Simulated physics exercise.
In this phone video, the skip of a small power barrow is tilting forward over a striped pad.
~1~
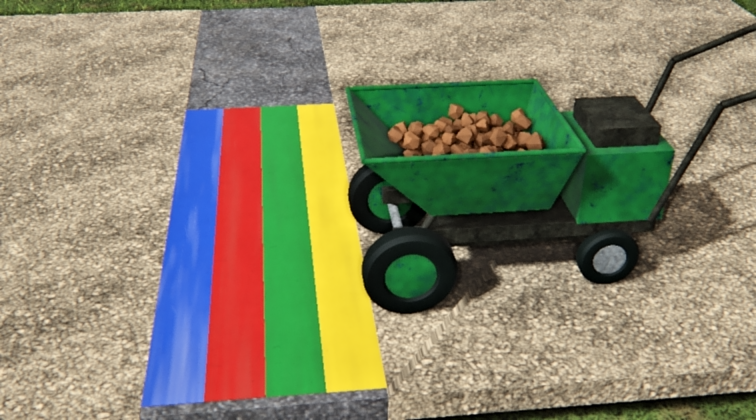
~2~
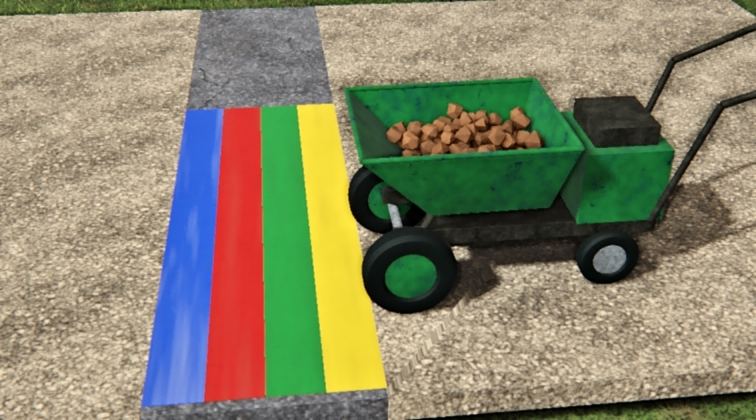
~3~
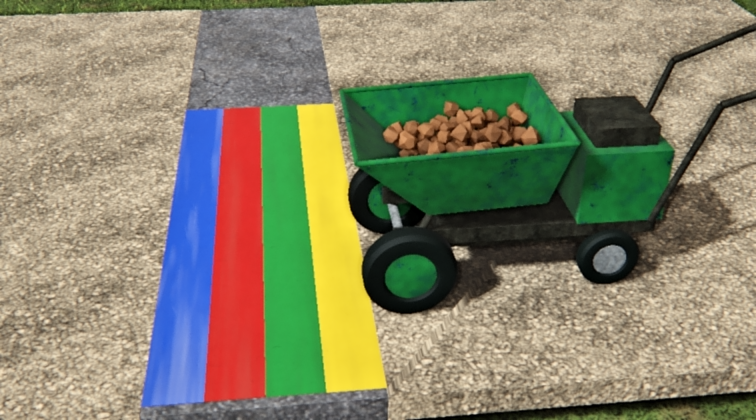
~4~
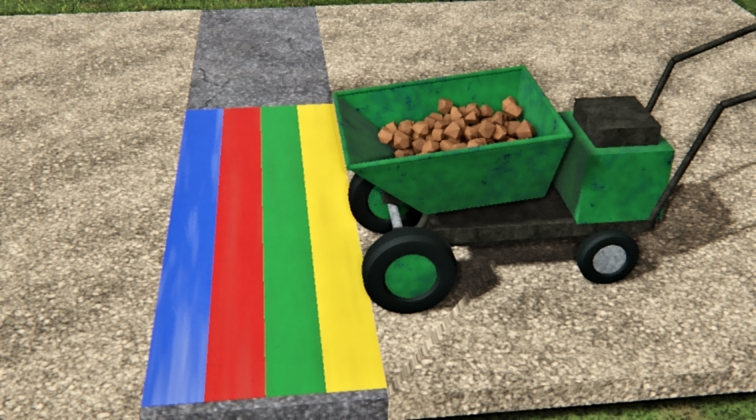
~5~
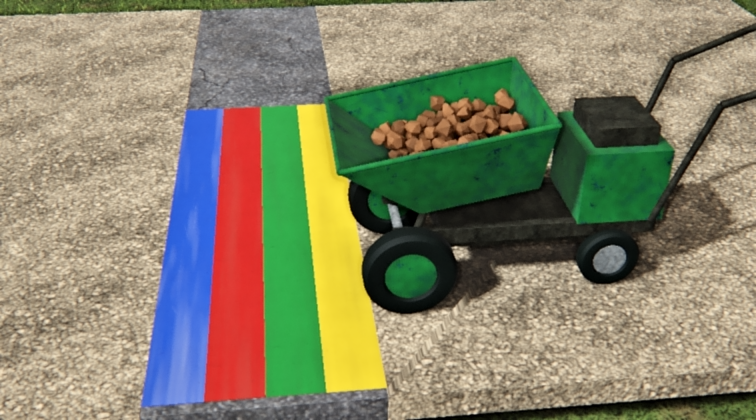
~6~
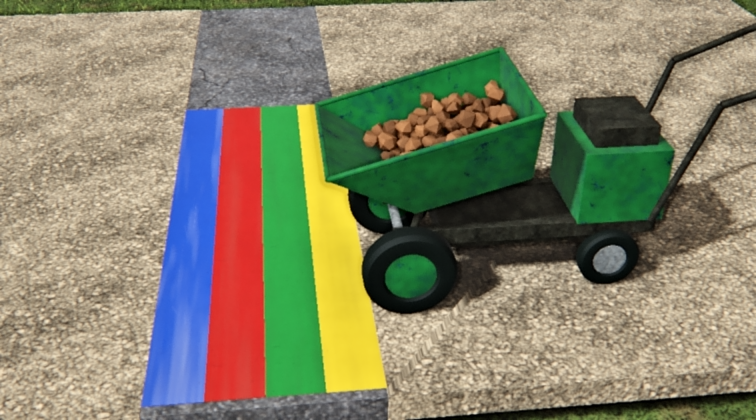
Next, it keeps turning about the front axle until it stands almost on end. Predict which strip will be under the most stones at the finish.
I would say the red one.
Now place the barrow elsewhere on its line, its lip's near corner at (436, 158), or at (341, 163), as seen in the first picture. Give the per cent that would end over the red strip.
The shares come out close to 20 and 30 per cent, in that order.
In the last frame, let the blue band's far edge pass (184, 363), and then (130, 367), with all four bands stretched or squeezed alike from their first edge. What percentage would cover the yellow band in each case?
0 and 0 percent, roughly.
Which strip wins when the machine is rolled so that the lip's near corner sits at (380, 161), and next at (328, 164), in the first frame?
Going by the pictures, the first try gives that red strip and the second gives the blue strip.
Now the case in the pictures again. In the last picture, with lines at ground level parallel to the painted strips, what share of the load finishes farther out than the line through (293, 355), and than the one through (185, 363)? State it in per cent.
Result, first then second: 80 %, 30 %.
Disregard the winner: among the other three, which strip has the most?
That would be that blue strip.
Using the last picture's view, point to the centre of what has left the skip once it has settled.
Once nothing moves, the middle sits near (216, 274).
Soon, skip tipped steeply; all in the skip.
A while on, skip tipped right over; about two thirds in the skip; a stray few over the green strip; about a third over the red strip; a stray few over the blue strip.
Towards the end, skip tipped right over; about a quarter in the skip; a small part over the green strip; about a third over the red strip; about a quarter over the blue strip; a small part off the paint.
Finally, skip tipped right over; about a quarter in the skip; none over the yellow strip; a small part over the green strip; about a third over the red strip; about a quarter over the blue strip; a small part off the paint.
